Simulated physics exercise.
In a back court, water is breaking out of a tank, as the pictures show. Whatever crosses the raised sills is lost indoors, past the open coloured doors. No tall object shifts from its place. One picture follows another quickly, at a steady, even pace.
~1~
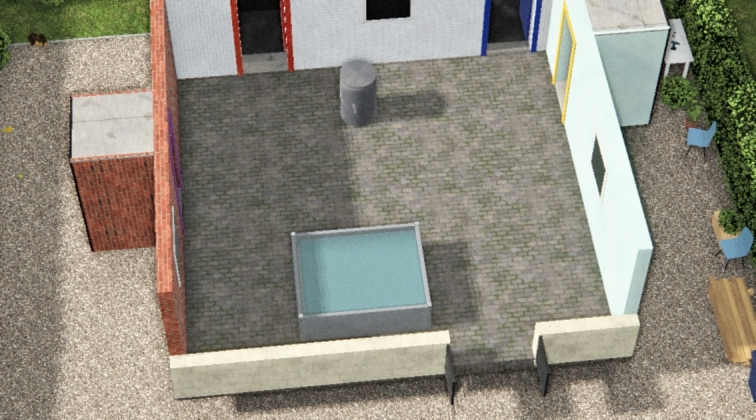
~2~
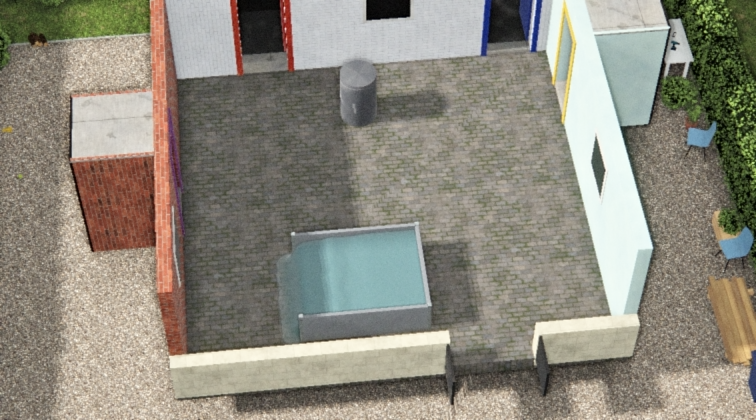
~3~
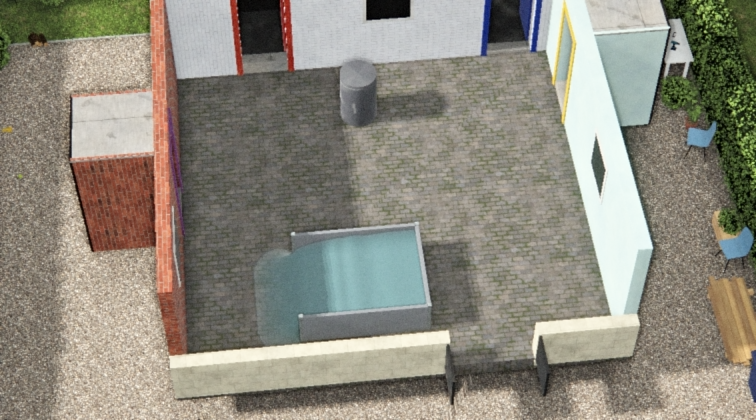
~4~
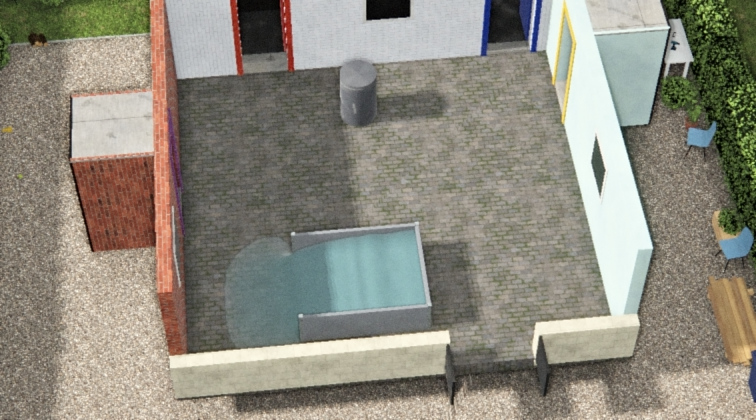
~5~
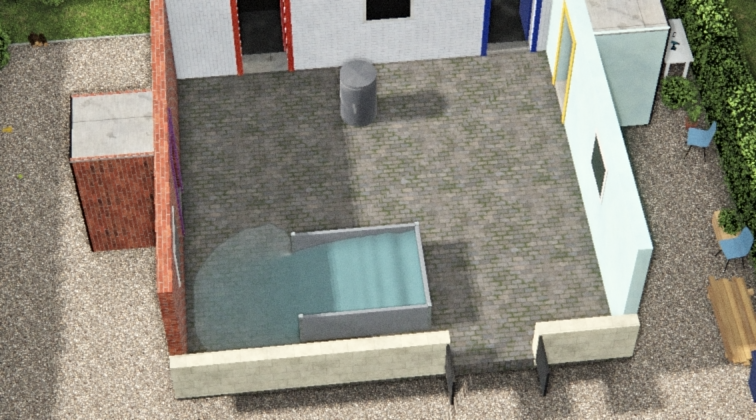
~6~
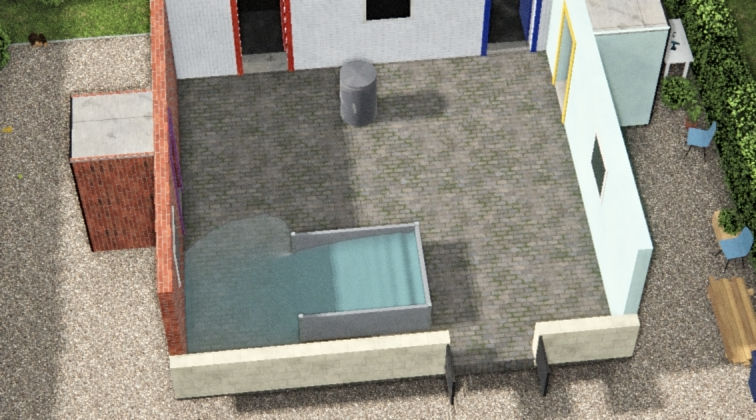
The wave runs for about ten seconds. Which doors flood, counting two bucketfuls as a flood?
My prediction: Blue door: Little enough water; red door: Little enough water; yellow door: Little enough water; purple door: Little enough water.
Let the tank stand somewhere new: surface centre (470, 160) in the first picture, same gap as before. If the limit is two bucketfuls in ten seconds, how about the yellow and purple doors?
Yellow door: Within the limit; purple door: Exceeds the limit.
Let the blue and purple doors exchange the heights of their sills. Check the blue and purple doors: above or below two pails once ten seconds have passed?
Looking at blue first, it remains below the limit, but purple breaks the limit.
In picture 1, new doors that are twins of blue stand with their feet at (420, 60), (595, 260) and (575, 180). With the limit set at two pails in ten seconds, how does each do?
Result, in listed order - doesn't reach the limit, doesn't reach the limit, doesn't reach the limit.
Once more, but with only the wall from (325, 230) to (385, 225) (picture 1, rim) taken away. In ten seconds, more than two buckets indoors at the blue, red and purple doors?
Briefly, blue crosses the limit, red remains below the limit, and purple remains below the limit.
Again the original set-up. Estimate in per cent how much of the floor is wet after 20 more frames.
35 %.
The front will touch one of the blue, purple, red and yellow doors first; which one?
I'd say it's the door marked purple.
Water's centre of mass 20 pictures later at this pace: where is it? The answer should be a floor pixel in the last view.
I'd put my finger on (266, 266).
A moment on, water covers 15 % of the floor; the blue door not reached, the red door not reached, the yellow door not reached, the purple door wet at the sill, nothing in.
Next, water covers 20 % of the floor; the blue door not reached, the red door not reached, the yellow door not reached, the purple door wet at the sill, nothing in.
Then, water covers 35 % of the floor; the blue door not reached, the red door wet at the sill, nothing in, the yellow door not reached, the purple door wet at the sill, nothing in.
Later, water covers 60 % of the floor; the blue door wet at the sill, nothing in, the red door wet at the sill, nothing in, the yellow door not reached, the purple door wet at the sill, nothing in.
In the end, water covers 90 % of the floor; the blue door under two buckets in, the red door wet at the sill, nothing in, the yellow door wet at the sill, nothing in, the purple door wet at the sill, nothing in.
